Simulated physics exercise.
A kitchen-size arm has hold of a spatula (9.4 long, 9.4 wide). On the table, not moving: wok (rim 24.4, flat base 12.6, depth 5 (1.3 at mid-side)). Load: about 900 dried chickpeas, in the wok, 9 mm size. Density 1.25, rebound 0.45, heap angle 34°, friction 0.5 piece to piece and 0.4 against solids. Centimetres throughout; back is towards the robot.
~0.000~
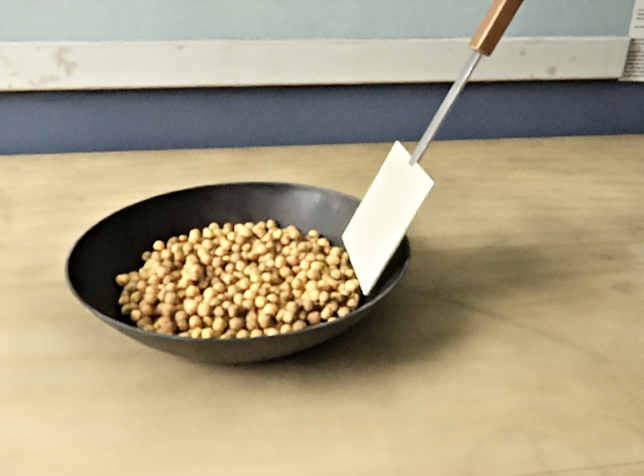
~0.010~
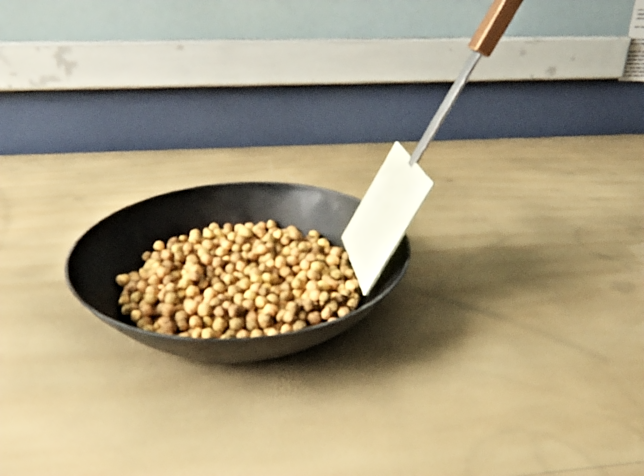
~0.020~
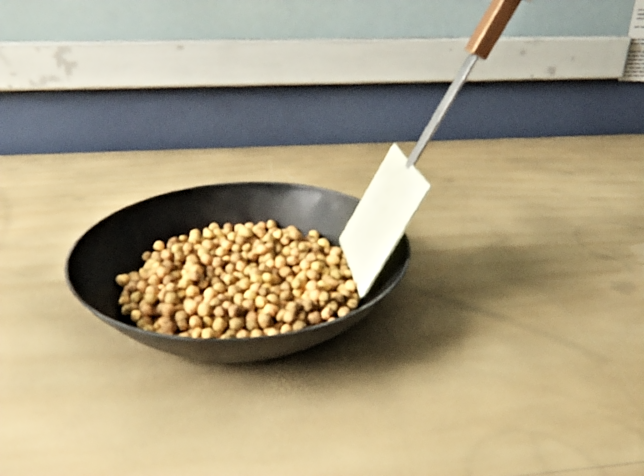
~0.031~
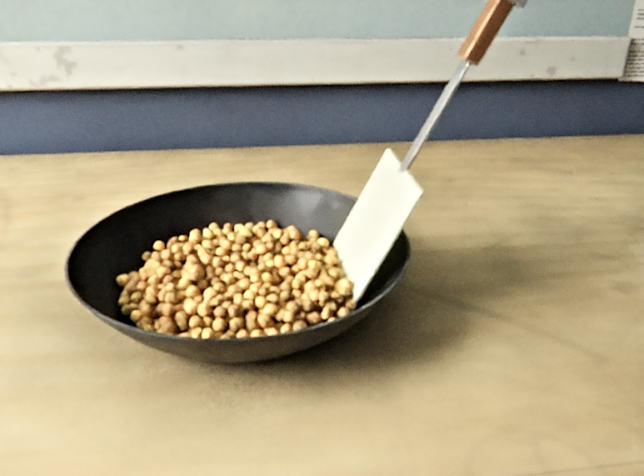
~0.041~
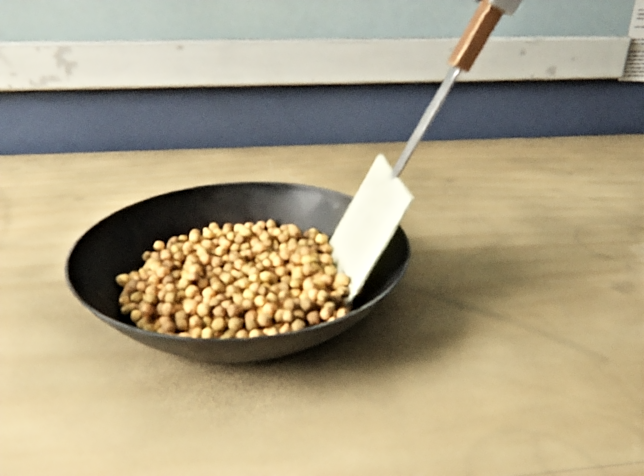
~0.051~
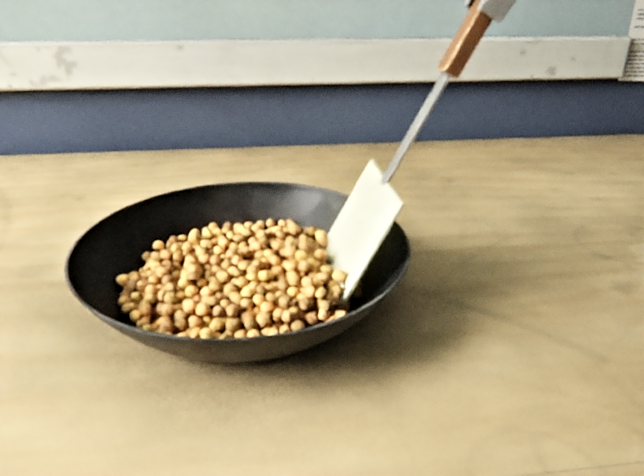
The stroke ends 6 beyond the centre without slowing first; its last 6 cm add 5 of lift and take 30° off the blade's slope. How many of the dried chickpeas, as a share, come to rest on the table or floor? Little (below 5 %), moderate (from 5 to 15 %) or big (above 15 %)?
Answer: Moderate; from 5 to 15 % of the dried chickpeas finish on the table or floor.
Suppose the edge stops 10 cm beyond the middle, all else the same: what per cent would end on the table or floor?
In that case some 35 per cent.
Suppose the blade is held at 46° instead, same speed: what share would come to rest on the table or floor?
In that case some 10 per cent.
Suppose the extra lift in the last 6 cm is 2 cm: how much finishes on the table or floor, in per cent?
About 5 per cent.
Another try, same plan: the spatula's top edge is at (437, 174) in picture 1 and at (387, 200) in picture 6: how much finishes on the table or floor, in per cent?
About 20 per cent.
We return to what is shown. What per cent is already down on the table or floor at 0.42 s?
Roughly 8 per cent.
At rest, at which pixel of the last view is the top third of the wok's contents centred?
At about (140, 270).
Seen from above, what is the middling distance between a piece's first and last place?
Some 3 cm.
After 0.12 s, sloping 63°, highest piece 8 above the table; 900 in the wok.
After 0.18 s, sloping 51°, highest piece 8 above the table; 900 in the wok.
After 0.42 s, sloping 33°, highest piece 6 above the table; 822 in the wok, 73 on the table or floor, 5 on the blade or in flight.
After 1.47 s, sloping 33°, highest piece 6 above the table; 822 in the wok, 78 on the table or floor.
In the end, 822 in the wok, 78 on the table or floor. That is 9 % on the table or floor.
